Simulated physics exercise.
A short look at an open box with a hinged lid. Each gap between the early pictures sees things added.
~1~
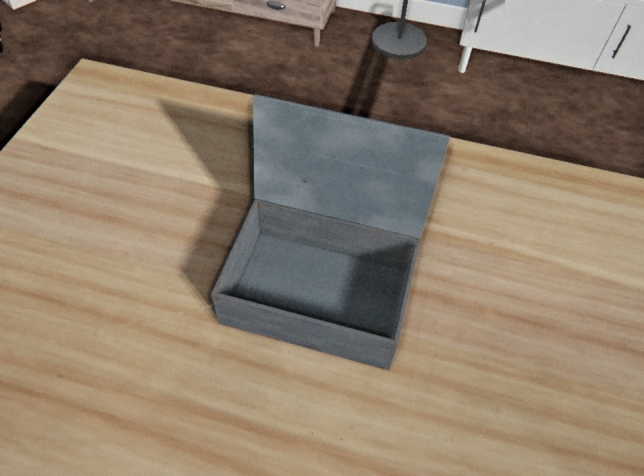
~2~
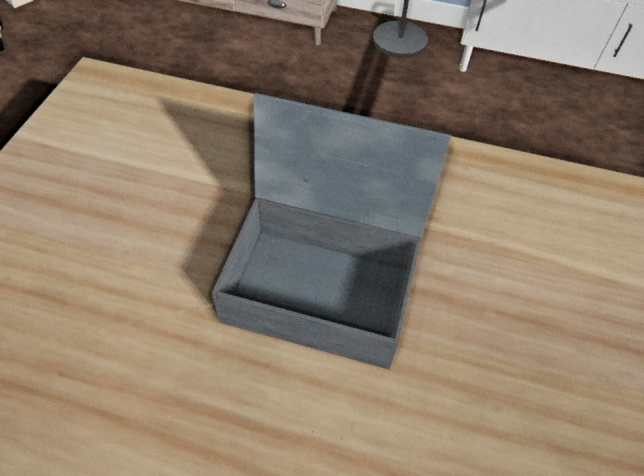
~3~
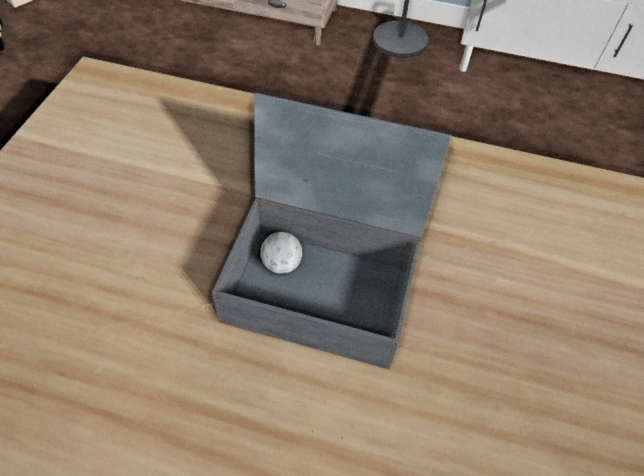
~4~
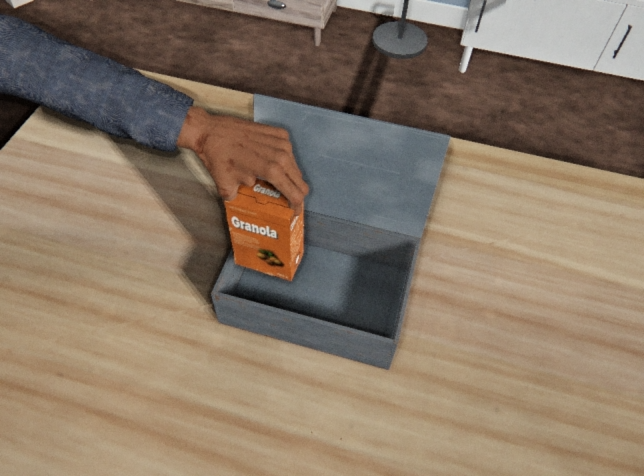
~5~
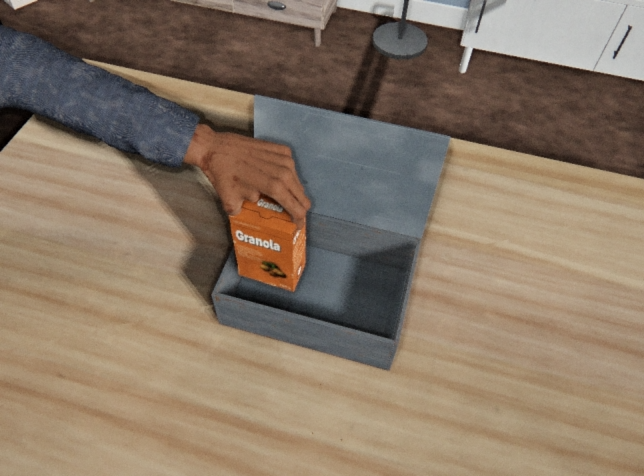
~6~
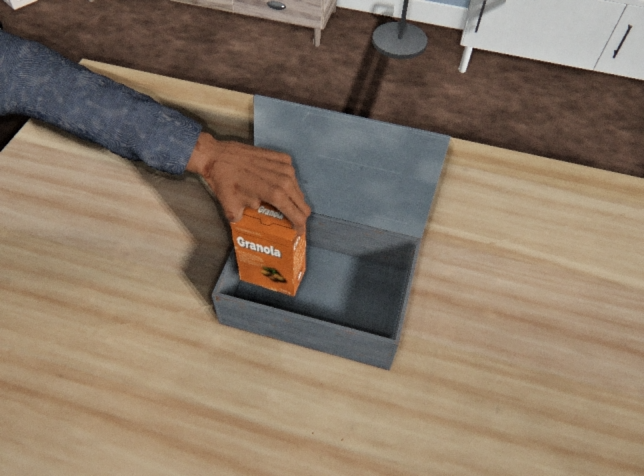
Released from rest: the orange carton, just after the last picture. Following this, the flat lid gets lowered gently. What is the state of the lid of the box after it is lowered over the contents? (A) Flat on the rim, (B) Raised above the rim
(B) Raised above the rim.
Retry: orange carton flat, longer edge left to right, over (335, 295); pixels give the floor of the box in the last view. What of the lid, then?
Then it comes fully down.
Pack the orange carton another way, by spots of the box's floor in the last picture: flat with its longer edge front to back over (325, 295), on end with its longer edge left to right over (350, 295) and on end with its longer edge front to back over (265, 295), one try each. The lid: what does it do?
In order, the lid fits down, then gets blocked, then gets blocked.
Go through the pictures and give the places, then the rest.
In the first picture, the last thing is not in view yet.
In the second picture, the last thing is not in view yet.
In the third picture, the last thing is not in view yet; white ball (281, 253).
In the fourth picture, still above its spot; orange carton (267, 230).
In the fifth picture, still above its spot; orange carton (270, 243).
In the sixth picture, put in, still held; orange carton (271, 249).
Then, 0.40 s later than the last frame, orange carton moved about its own width near (273, 275).
Then, 1.40 s later than the last frame, lid 72° above the rim; orange carton moved about its own width near (273, 275).
Then, 1.90 s later than the last frame, lid 40° above the rim; orange carton moved about its own width near (273, 275).
Then, 3.50 s later than the last frame, lid 32° above the rim; orange carton moved about its own width near (273, 275).
When it is over, lid 32° above the rim; moved from the start, orange carton; white ball as before. End places, in pixels of the last picture, orange carton near (273, 275).
